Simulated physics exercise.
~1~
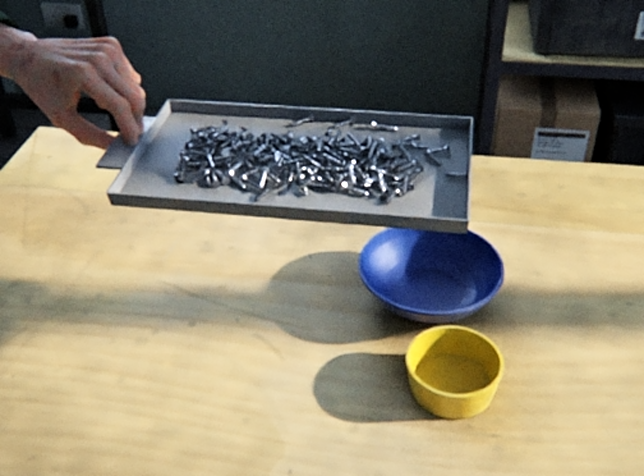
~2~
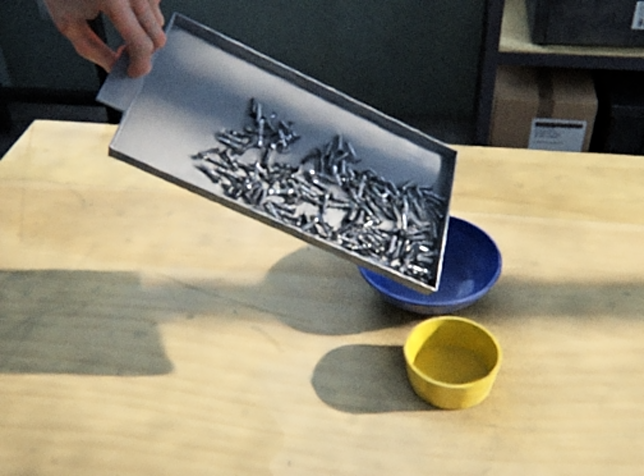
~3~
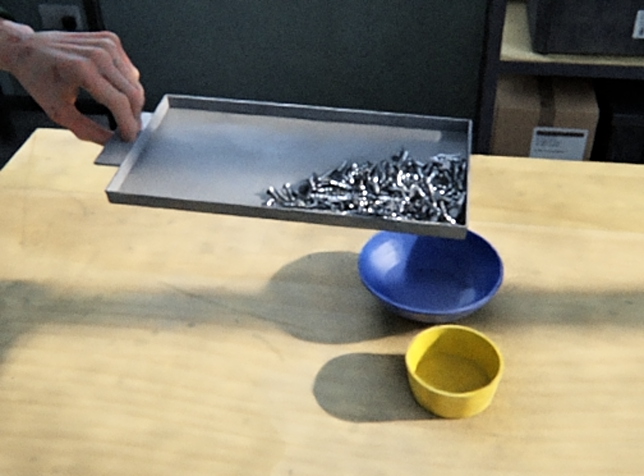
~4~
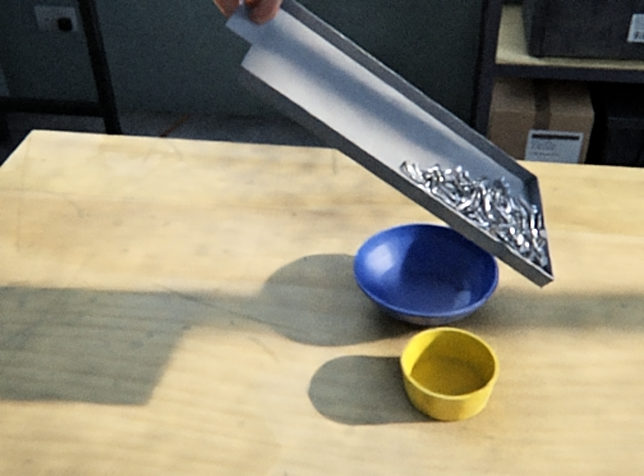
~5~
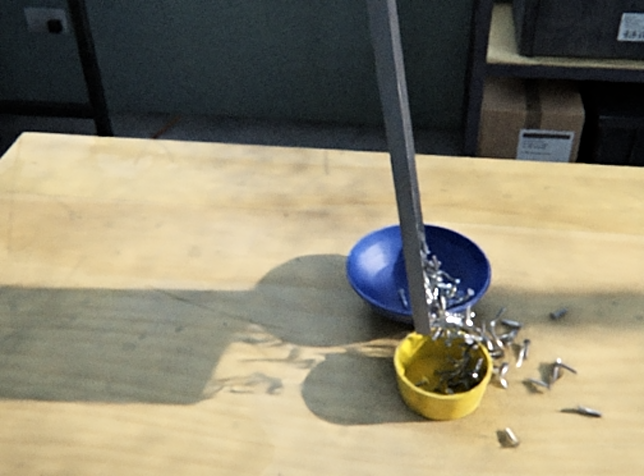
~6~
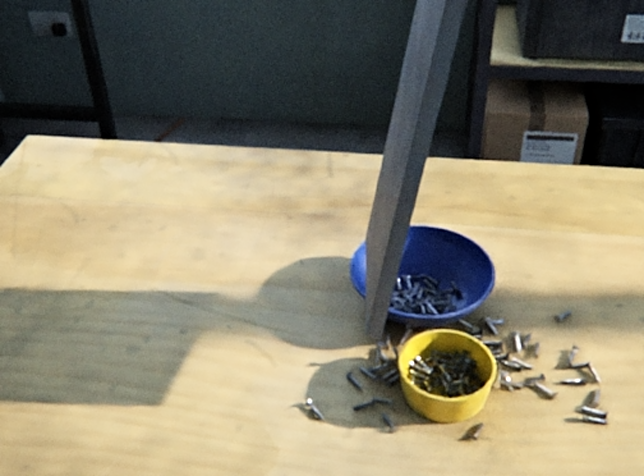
To begin with, a hand holds a flat grey tray of steel screws above a wooden table, where a blue bowl and a yellow dish stand. The tray tips down to the right, and the screws slide towards its low end without falling out. It comes back level, leaving them bunched at the right side. Then it tilts again, shifting to the right and growing steeper until it stands about upright, and the screws pour off its lower end. Finally, screws lie in both the blue bowl and the yellow dish, with many others scattered around them on the table.
